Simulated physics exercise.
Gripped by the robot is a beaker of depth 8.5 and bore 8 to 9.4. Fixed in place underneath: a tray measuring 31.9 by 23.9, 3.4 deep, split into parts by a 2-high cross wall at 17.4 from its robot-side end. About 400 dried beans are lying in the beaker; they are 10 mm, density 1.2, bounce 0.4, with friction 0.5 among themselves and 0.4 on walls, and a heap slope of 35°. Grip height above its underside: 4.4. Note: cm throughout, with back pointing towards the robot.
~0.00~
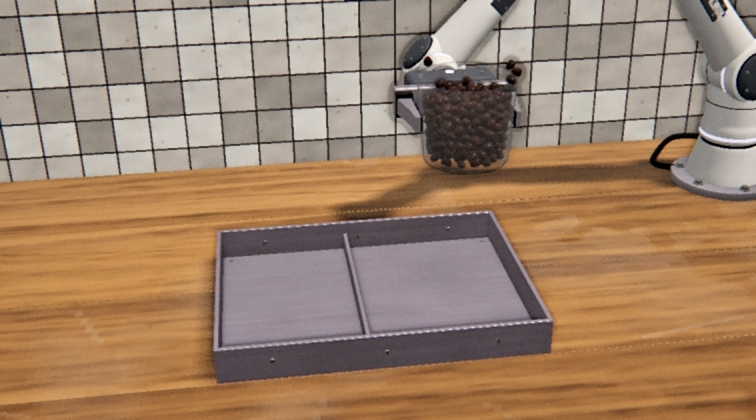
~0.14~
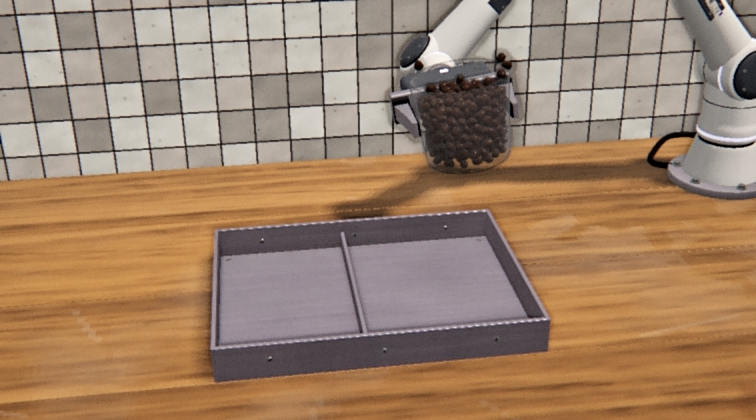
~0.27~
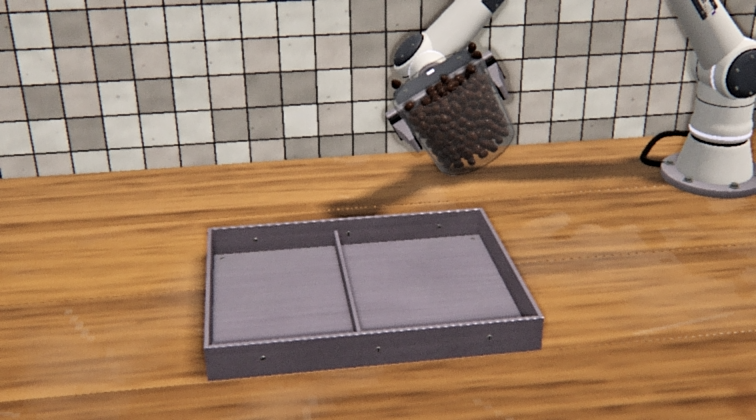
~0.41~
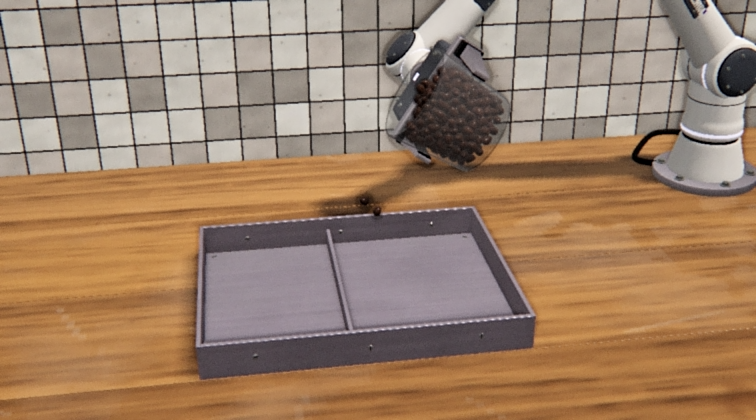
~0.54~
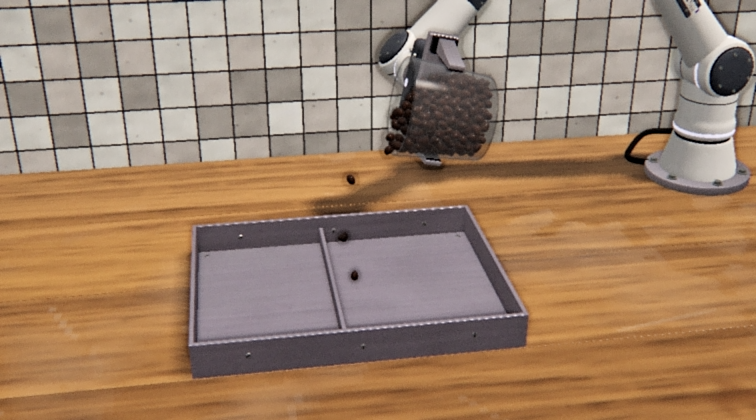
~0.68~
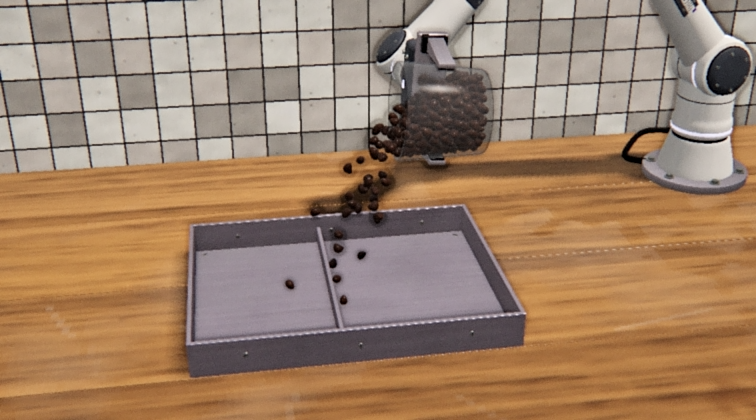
On a wooden counter, a robot arm tilts a clear beaker, pouring dark beans into a divided tray.
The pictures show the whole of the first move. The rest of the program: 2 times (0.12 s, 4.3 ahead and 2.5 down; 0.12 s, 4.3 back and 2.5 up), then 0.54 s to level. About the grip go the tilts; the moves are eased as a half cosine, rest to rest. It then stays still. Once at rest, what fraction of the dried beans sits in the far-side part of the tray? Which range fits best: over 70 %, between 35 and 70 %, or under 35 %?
The range that fits is between 35 and 70 %.
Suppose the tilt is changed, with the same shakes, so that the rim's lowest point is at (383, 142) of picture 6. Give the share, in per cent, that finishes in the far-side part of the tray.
About 25 percent.
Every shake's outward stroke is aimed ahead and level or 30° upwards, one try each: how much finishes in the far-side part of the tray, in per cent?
First try some 65 %, second try some 80 %.
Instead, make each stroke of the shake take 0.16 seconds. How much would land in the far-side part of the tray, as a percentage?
That gives about 35 percent.
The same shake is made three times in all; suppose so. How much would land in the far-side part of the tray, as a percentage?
Expected share: About 55 %.
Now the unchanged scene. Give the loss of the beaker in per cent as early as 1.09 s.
So far around 55 % is out.
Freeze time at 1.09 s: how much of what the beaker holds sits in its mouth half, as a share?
Around 70 in a hundred.
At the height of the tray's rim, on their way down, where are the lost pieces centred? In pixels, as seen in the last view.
(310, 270).
After 1.09 s, tilted 86° forward, highest piece 19 above the table; 176 in the beaker, 154 in the far-side part, 59 in the robot-side part, 14 in flight or on a rim.
After 1.50 s, tilted 27° forward, highest piece 22 above the table; 202 in the far-side part, 104 in the robot-side part, 97 in the beaker.
After 1.90 s, level, highest piece 21 above the table; 202 in the far-side part, 104 in the robot-side part, 97 in the beaker.
After 2.95 s, level, highest piece 21 above the table; 202 in the far-side part, 104 in the robot-side part, 97 in the beaker.
In the end, 202 in the far-side part, 104 in the robot-side part, 97 in the beaker. That is 50 % in the far-side part of the tray.
